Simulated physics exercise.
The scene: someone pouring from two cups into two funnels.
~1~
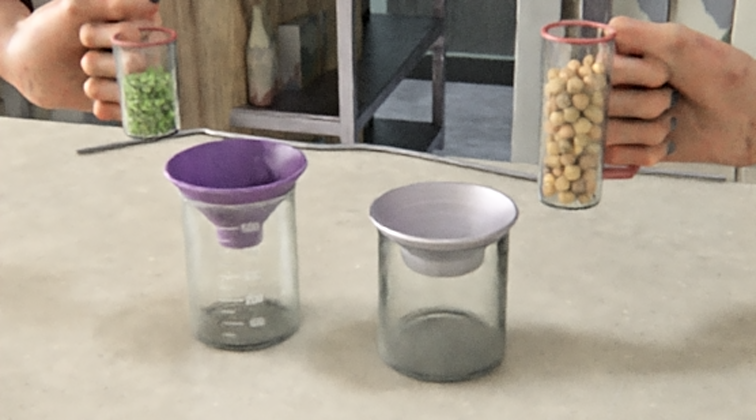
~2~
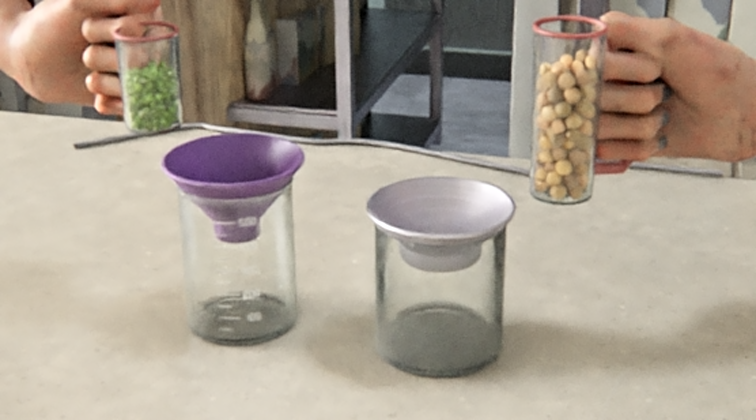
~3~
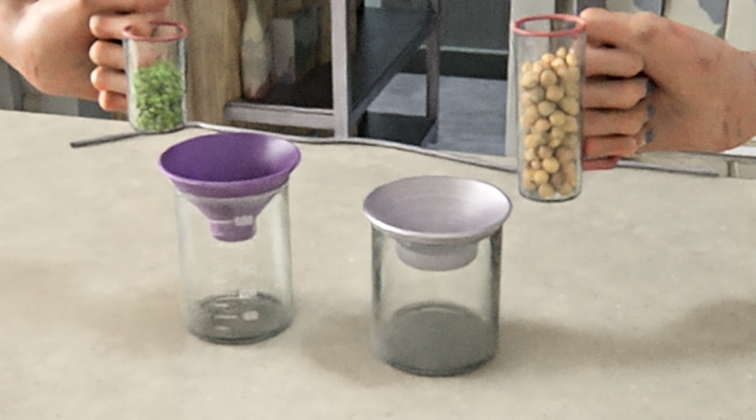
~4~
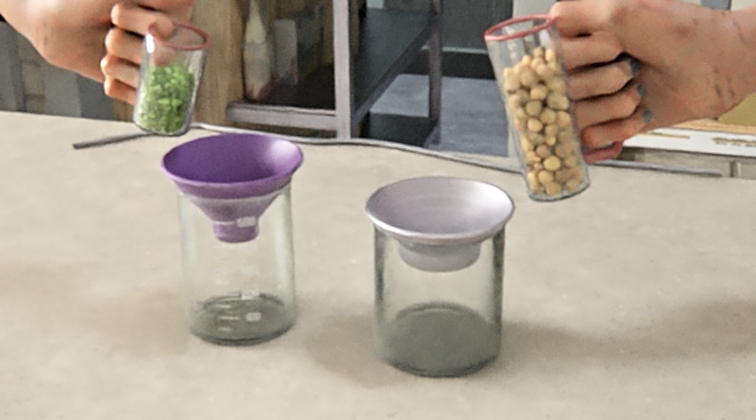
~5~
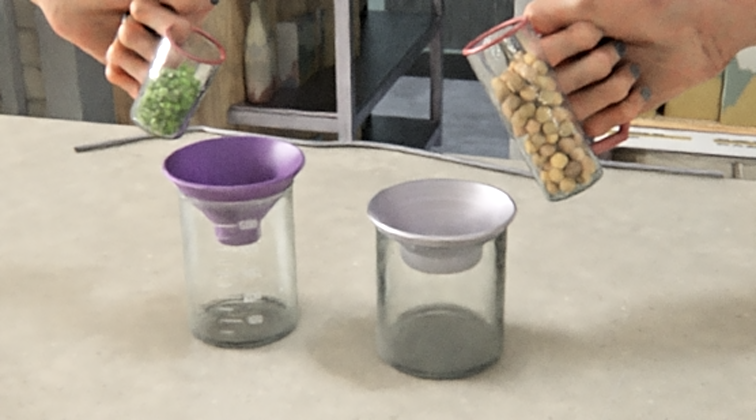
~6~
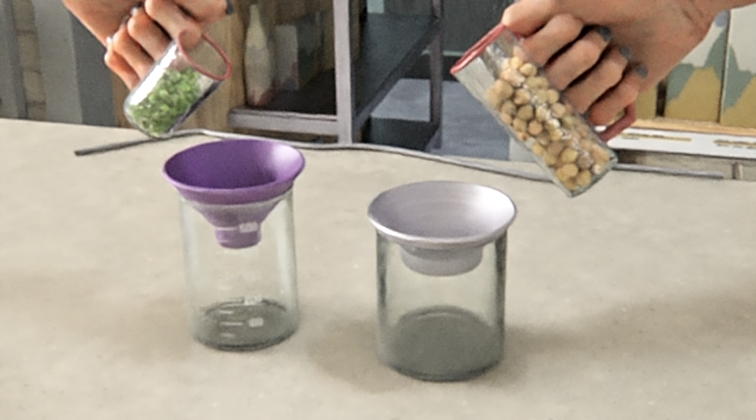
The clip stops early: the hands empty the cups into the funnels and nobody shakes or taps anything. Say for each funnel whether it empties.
Left funnel lets everything through, right funnel lets everything through.
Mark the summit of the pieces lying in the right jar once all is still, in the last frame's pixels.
At about (464, 319).
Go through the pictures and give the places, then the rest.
The first picture shows left funnel at (237, 175), outlet at (241, 238), about 5 pieces wide; left cup at (148, 84), holding dried peas; right funnel at (444, 222), outlet at (443, 260), about 6 pieces wide; right cup at (574, 117), holding round wooden beads.
The second picture shows left cup at (150, 79), upright; right cup at (566, 112), upright.
The third picture shows left cup at (157, 78), tipped 3°; right cup at (550, 110), tipped 3°.
The fourth picture shows left cup at (170, 80), tipped 16°; right cup at (540, 110), tipped 16°.
The fifth picture shows left cup at (176, 84), tipped 30°; right cup at (536, 111), tipped 30°.
The sixth picture shows left funnel at (235, 175), outlet at (239, 238); left cup at (176, 87), tipped 44°; right funnel at (442, 221), outlet at (441, 259); right cup at (536, 113), tipped 44°.
Then, 0.32 s after the last picture, left, all still in the cup; right, all still in the cup.
Then, 0.67 s after the last picture, left, nearly all still in the cup, a stray few in or over the funnel; right, nearly all still in the cup, a stray few in or over the funnel.
Then, 1.07 s after the last picture, left, about a quarter still in the cup, about half in or over the funnel, about a third down in the jar; right, about a quarter still in the cup, about a third in or over the funnel, about half down in the jar.
At rest, left, all down in the jar; right, all down in the jar.
